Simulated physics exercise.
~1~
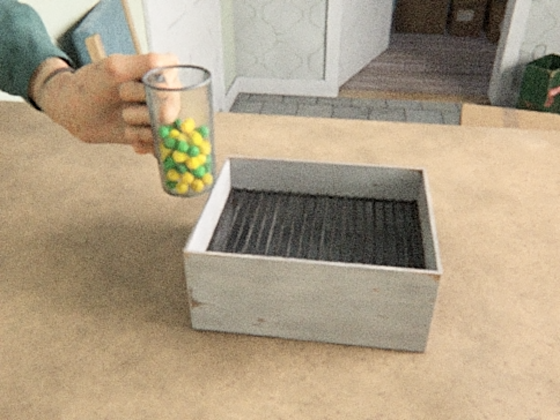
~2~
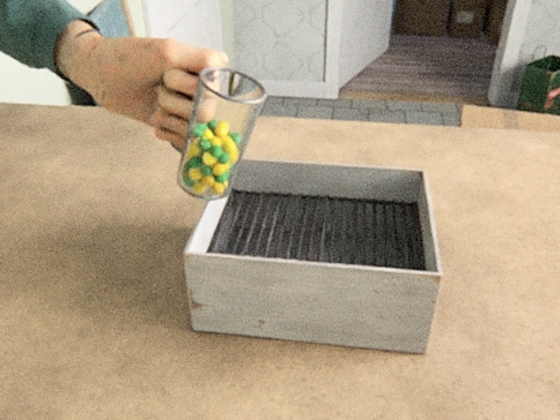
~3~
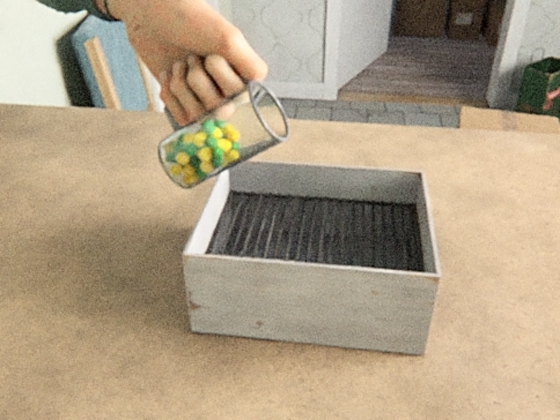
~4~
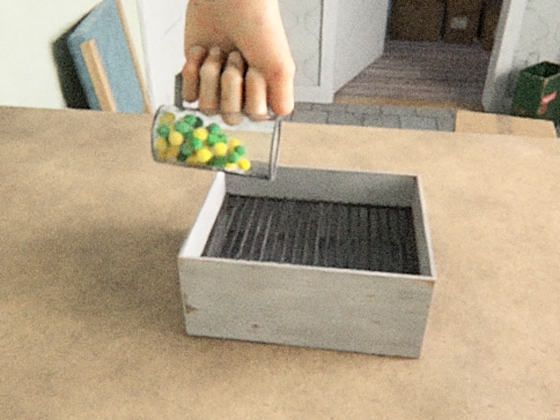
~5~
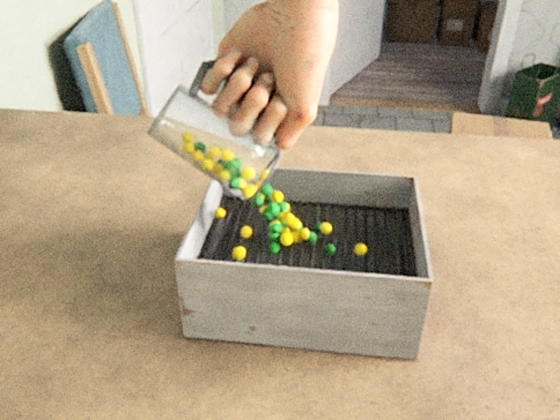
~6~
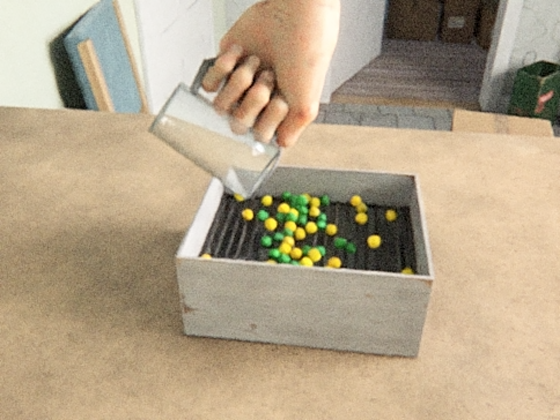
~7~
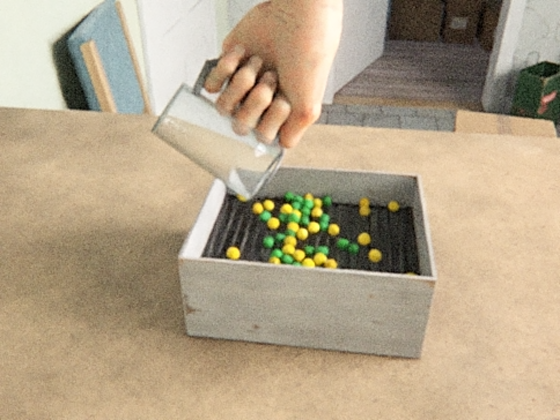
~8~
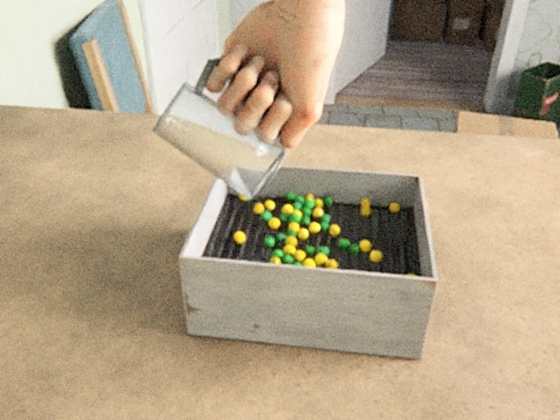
A hand tips green and yellow balls from a clear cup onto a box's wires.
